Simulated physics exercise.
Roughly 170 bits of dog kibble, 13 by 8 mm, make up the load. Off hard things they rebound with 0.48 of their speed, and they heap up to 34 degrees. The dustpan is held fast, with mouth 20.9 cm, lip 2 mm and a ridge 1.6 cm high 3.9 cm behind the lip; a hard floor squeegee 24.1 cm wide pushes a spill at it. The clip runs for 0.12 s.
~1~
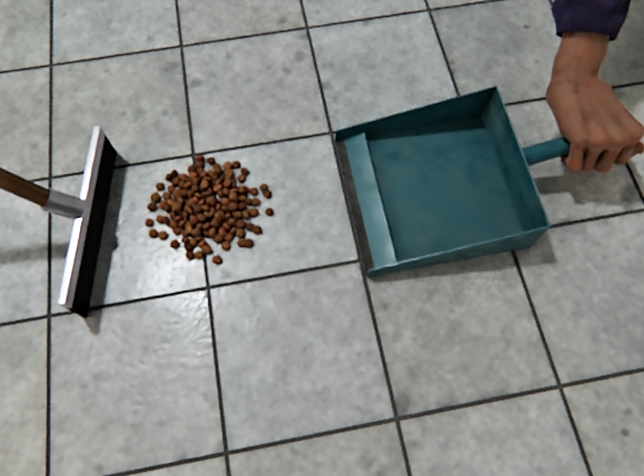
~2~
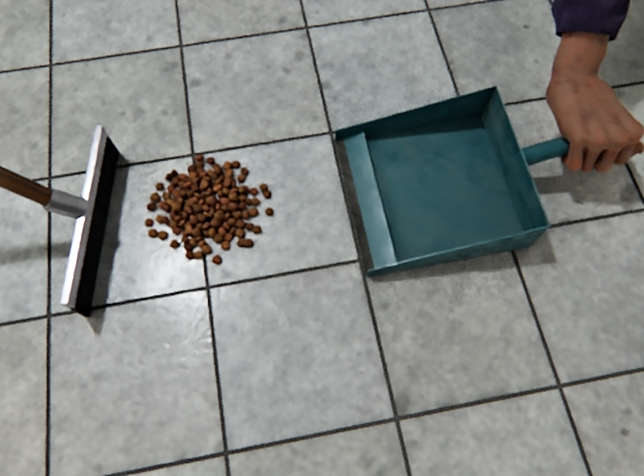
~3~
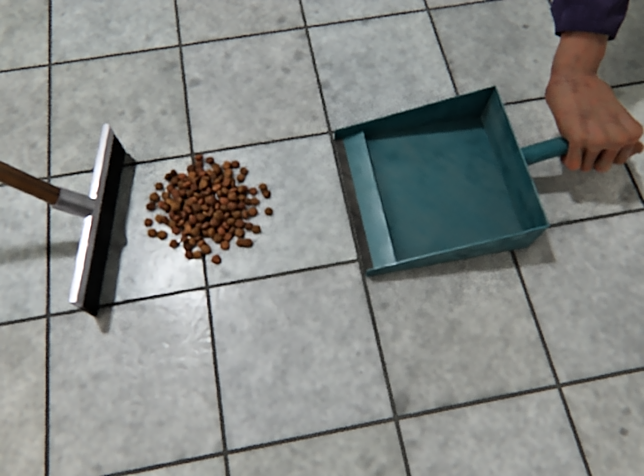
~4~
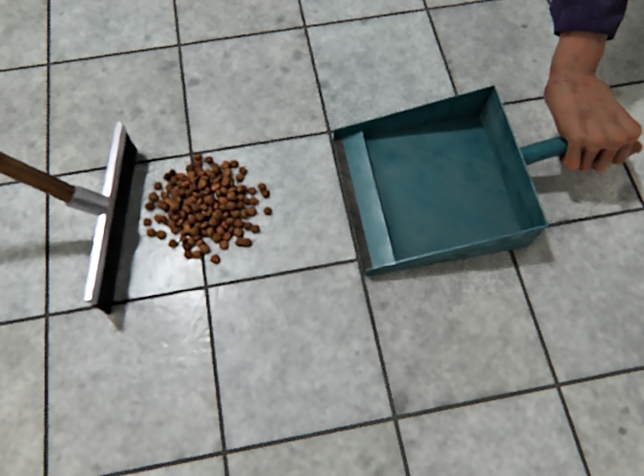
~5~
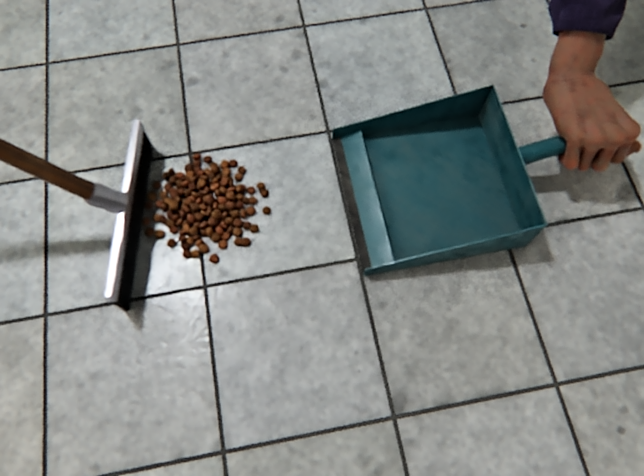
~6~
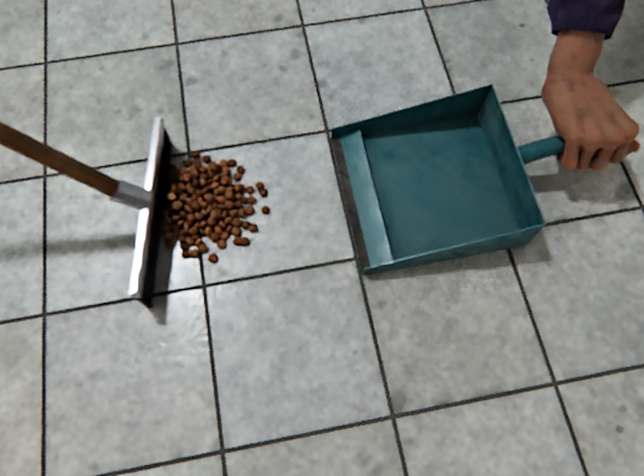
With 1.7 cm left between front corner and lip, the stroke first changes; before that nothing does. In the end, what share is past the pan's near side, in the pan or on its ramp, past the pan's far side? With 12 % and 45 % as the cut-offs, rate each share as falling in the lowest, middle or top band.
Bands: Near side in the lowest band; pan in the top band; far side in the lowest band.
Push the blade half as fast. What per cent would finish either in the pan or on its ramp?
Then around 25 per cent.
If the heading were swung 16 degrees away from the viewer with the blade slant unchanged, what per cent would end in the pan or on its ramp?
Roughly 40 percent.
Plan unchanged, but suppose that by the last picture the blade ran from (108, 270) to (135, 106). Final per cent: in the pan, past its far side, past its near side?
The pan gets 0, the far side 25 and the near side 0.
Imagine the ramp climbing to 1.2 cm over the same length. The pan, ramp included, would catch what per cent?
Estimated share: Around 55 in a hundred.
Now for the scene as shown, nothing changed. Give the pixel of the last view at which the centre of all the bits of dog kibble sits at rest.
Centre at rest, approx.: (359, 201) px.
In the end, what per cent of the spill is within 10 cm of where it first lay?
It comes to near 0 percent.
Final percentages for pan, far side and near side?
Near side 10 %, pan 55 %, far side 10 %.
Then, 0.09 s after the last picture, middle of the blade 13 cm from the lip; 0 % over the lip, far side 5 %, near side 0 %.
Then, 0.16 s after the last picture, middle of the blade 6 cm from the lip; 5 % over the lip, far side 10 %, near side 5 %.
Then, 0.36 s after the last picture, middle of the blade 4 cm from the lip; 55 % over the lip, far side 10 %, near side 10 %.
In the end, near side 10 %, pan 55 %, far side 10 %, in front of the lip or behind the blade 30 %.
